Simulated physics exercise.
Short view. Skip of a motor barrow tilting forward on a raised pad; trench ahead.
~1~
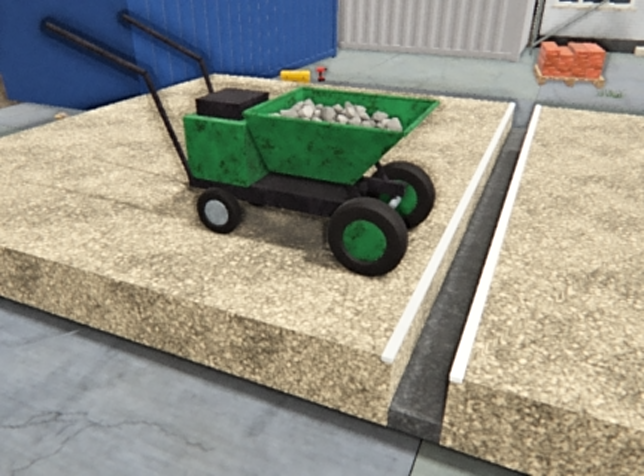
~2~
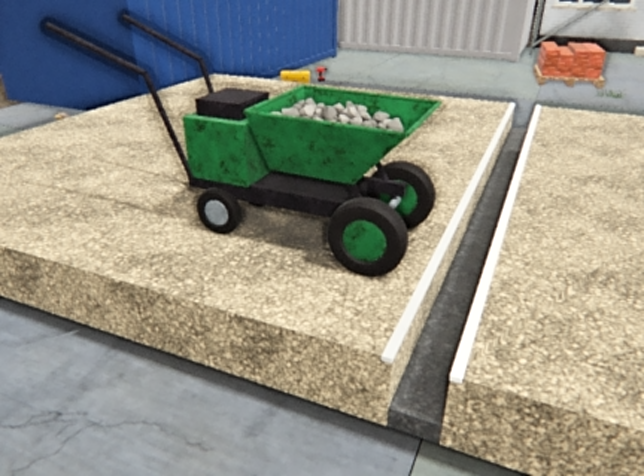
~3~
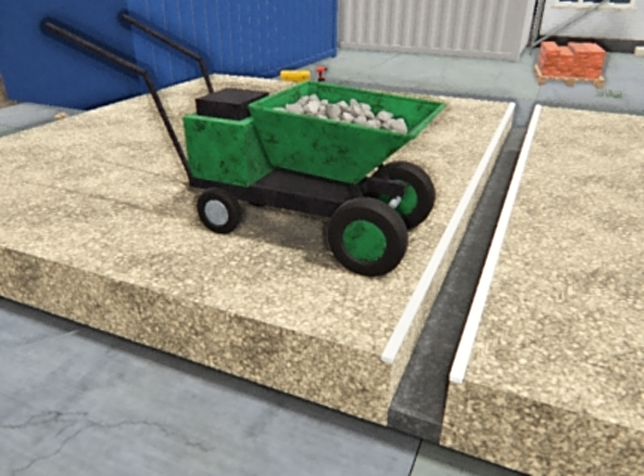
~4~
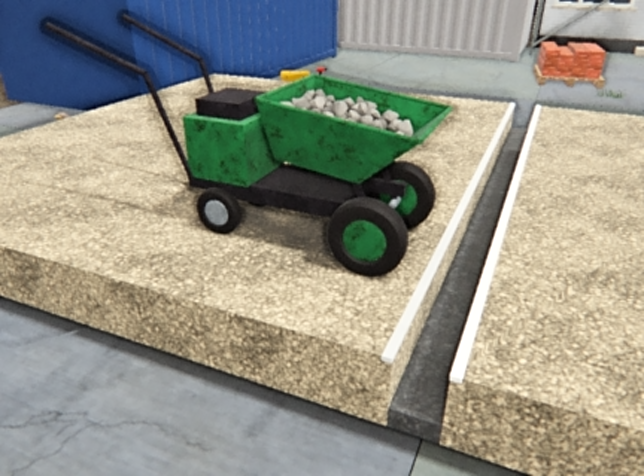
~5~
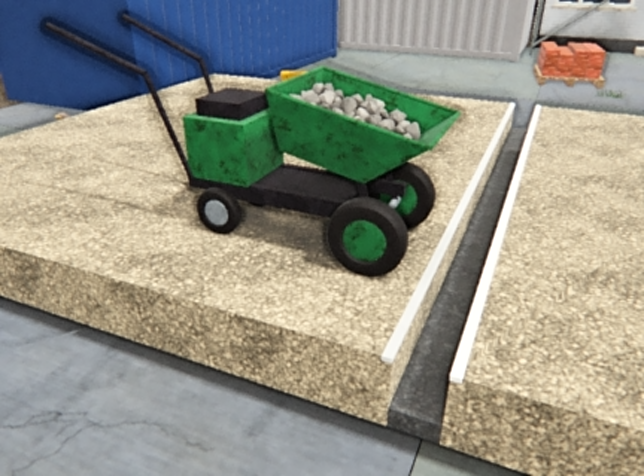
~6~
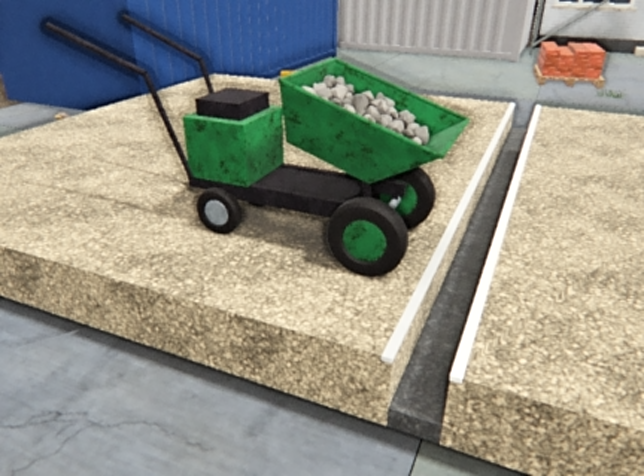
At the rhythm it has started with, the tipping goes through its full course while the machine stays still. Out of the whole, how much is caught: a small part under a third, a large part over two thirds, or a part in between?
Out of the whole, a small part is caught.
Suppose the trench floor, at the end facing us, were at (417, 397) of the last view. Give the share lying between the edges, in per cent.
Something like 10 %.
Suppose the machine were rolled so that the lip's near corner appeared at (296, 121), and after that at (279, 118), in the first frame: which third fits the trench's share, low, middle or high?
The middle third; then the middle third.
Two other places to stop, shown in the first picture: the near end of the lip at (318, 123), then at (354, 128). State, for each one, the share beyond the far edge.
The first stop gives 10 per cent; the second gives 30 per cent.
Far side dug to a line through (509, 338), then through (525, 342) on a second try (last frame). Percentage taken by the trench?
First case 50 %, second case 70 %.
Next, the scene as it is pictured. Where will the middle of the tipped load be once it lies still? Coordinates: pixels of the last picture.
Resting centre, last frame: Roughly (548, 278).
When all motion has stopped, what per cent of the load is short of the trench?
About 0 %.
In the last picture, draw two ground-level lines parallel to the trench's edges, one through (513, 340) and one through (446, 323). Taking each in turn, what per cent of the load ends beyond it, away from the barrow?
In order: 70 percent, then 90 percent.
Soon after the last picture, skip tipped steeply; all in the skip.
A little later, skip tipped right over; about two thirds in the skip; about a third beyond it; a stray few falling.
Later still, skip tipped right over; a small part in the skip; a stray few in or heaped over the trench; most beyond it.
By the end, skip tipped right over; a stray few in the skip; a small part in or heaped over the trench; nearly all beyond it.
